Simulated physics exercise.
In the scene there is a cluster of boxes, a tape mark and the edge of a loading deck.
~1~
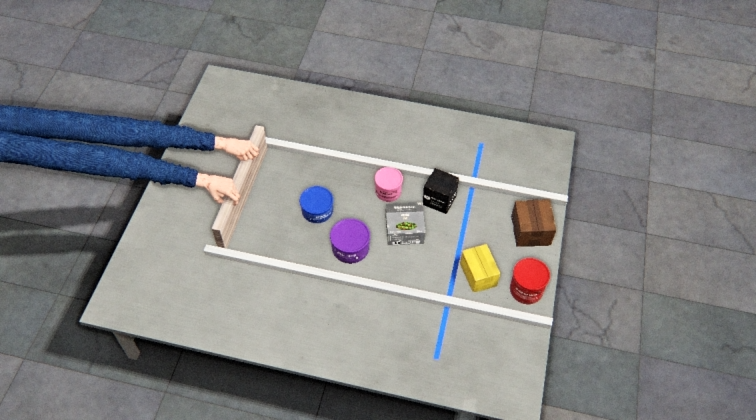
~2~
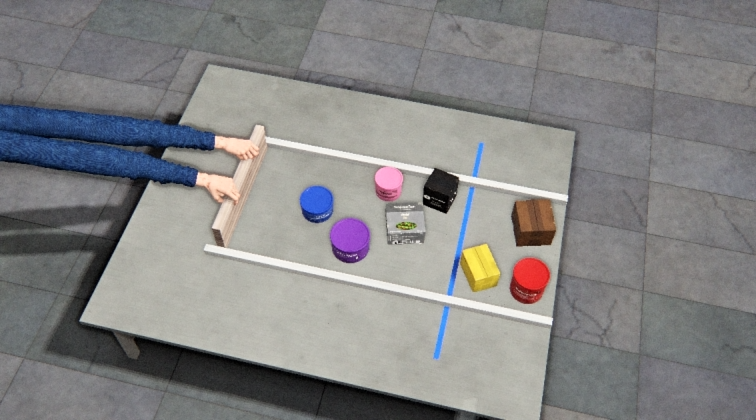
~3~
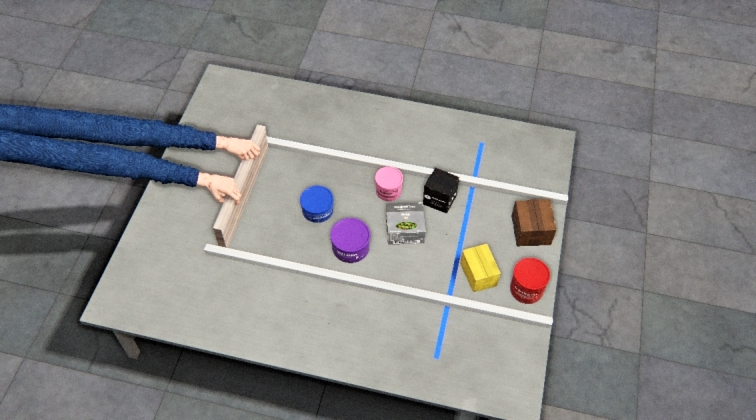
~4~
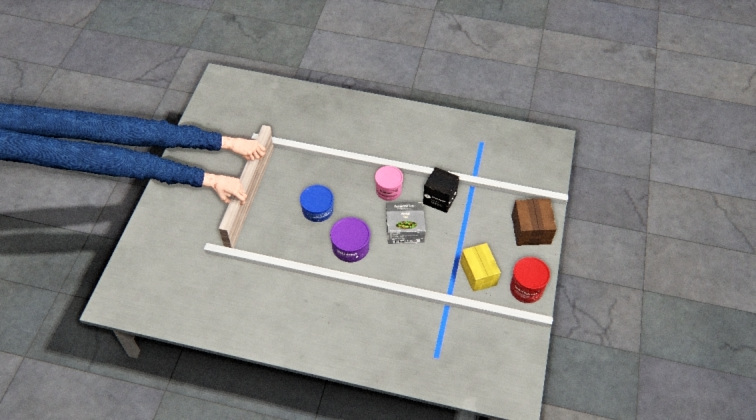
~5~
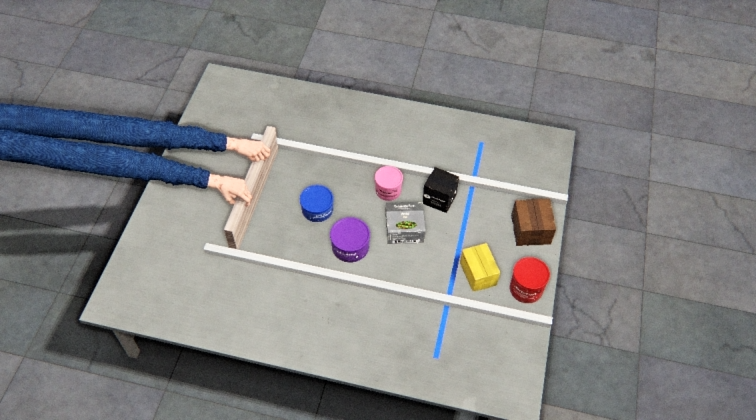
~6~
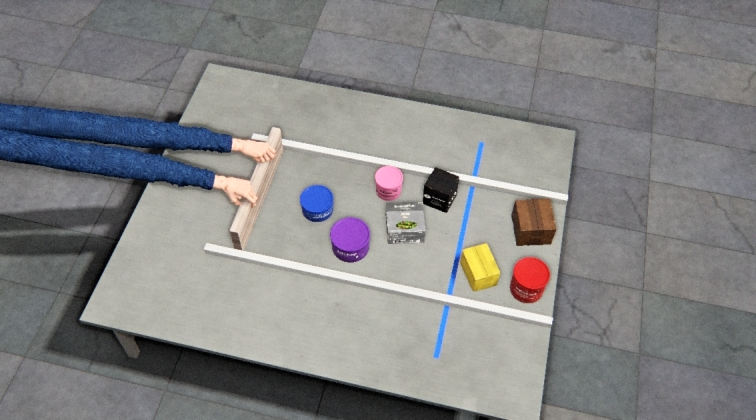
Two hands slide a wooden plank slightly to the right between white rails on a gray table, while the colored boxes and round containers ahead of it, on both sides of a blue tape line, stay still.
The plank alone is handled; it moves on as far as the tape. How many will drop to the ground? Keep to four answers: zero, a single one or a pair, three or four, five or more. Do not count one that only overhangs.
The answer is zero.
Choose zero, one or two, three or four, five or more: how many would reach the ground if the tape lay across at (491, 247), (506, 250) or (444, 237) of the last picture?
Place one: Just one or two; place two: Either one or two; place three: None.
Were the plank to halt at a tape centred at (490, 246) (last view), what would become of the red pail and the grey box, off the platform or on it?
In this case the red pail ends up down and the grey box rests in place.
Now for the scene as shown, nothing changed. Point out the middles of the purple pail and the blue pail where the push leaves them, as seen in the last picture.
In the last picture, roughly (476, 266) and (480, 235).
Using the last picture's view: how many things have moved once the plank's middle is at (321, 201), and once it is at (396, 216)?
In order, the tallies are 1 and 5.
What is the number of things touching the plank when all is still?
Contact count: 3.
Soon after, none off yet; red pail at rest near (529, 281); brown parcel at rest near (533, 222); yellow parcel at rest near (480, 268).
In the end, the number that fall off is zero.
